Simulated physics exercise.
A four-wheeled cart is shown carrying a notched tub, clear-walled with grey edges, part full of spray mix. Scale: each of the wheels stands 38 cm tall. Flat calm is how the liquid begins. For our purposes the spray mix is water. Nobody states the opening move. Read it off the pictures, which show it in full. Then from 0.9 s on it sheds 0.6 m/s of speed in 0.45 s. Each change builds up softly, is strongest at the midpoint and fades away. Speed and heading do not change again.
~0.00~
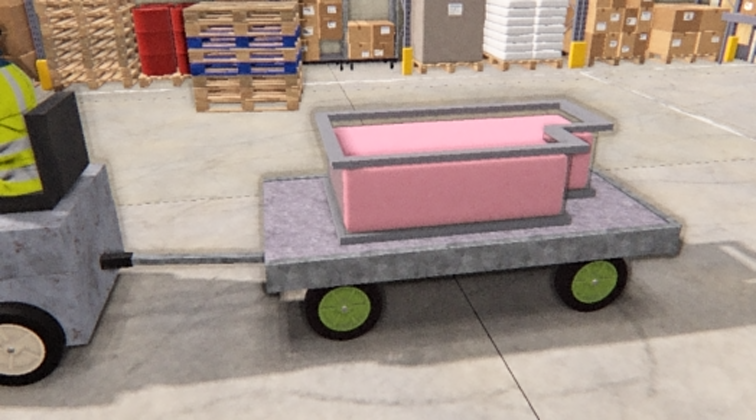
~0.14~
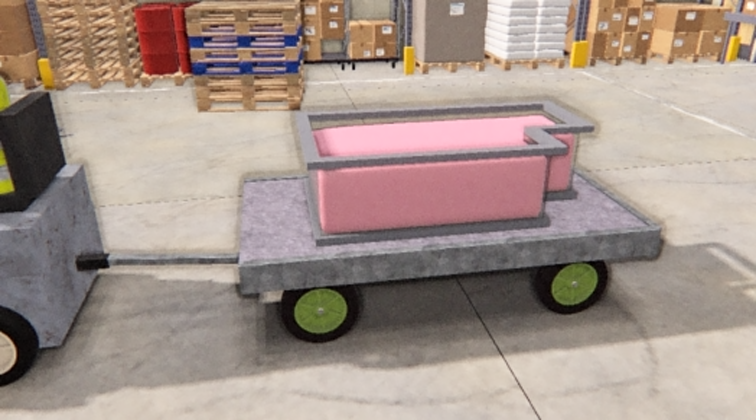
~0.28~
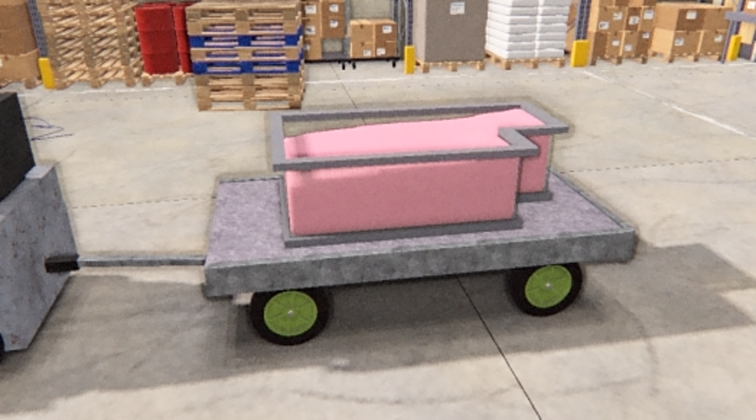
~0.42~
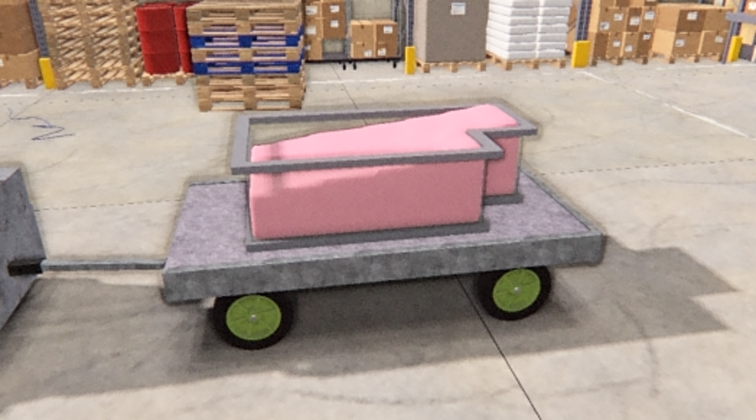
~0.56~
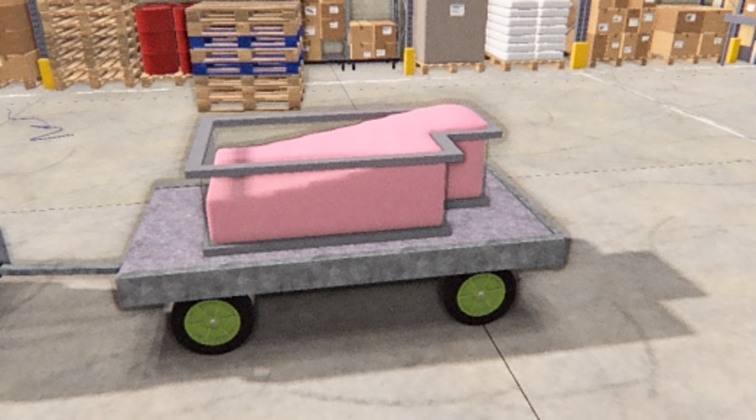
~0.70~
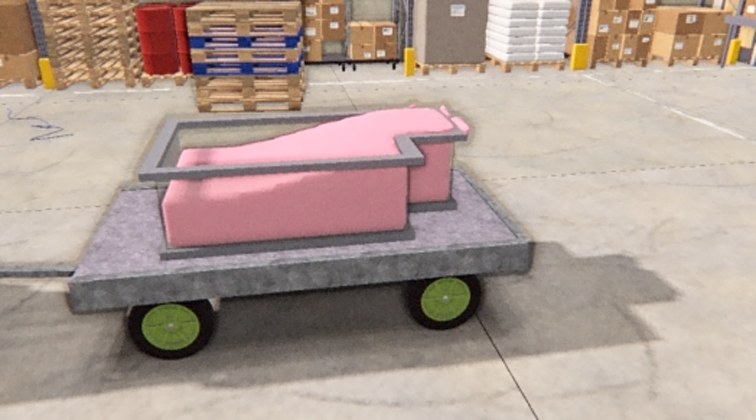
At first, a small vehicle on the left tows a flat four-wheeled cart carrying a grey-edged, notched tub of pink liquid, its surface level. As they move left across the warehouse floor, the vehicle leaves view and the liquid slopes, low at the front and high at the back, bulging around the rear rim.
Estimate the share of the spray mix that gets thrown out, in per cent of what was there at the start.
10 %.
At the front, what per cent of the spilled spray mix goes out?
About 50 per cent.
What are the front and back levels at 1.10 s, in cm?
Roughly 36 cm in front and 28 cm behind.
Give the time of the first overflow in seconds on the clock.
First escape: Approx. 1.1 s.
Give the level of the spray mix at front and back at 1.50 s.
Front level 46 cm, back level 14 cm.
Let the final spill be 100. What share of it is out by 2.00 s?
Around 70 percent of it.
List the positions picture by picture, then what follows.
In the first frame, the surface is at (361, 164) by the front wall; at (572, 131) by the back wall; it lies level with the rim line; the front is on the left, levels are read along the near wall; a wheel hub at (598, 285).
In the second frame, the surface is at (338, 164) by the front wall; at (553, 132) by the back wall; it lies level with the rim line.
In the third frame, the surface is at (307, 176) by the front wall; at (529, 124) by the back wall; it climbs 5° towards the back.
In the fourth frame, the surface is at (269, 184) by the front wall; at (499, 117) by the back wall; it climbs 8° towards the back.
In the fifth frame, the surface is at (227, 190) by the front wall; at (465, 118) by the back wall; it climbs 9° towards the back.
In the sixth frame, the surface is at (185, 188) by the front wall; at (431, 125) by the back wall; it climbs 7° towards the back; a wheel hub at (448, 303).
After 1.10 s the surface is 36 cm up at the front and 27 cm at the back; nothing has left.
After 1.50 s the surface is 46 cm up at the front and 14 cm at the back; 1 per cent is out, over the front and the back.
After 2.00 s the surface is 27 cm up at the front and 29 cm at the back; 6 per cent is out, over the front.
After 4.34 s 10 per cent is out, over the front and the back, 28 of 280 litres.
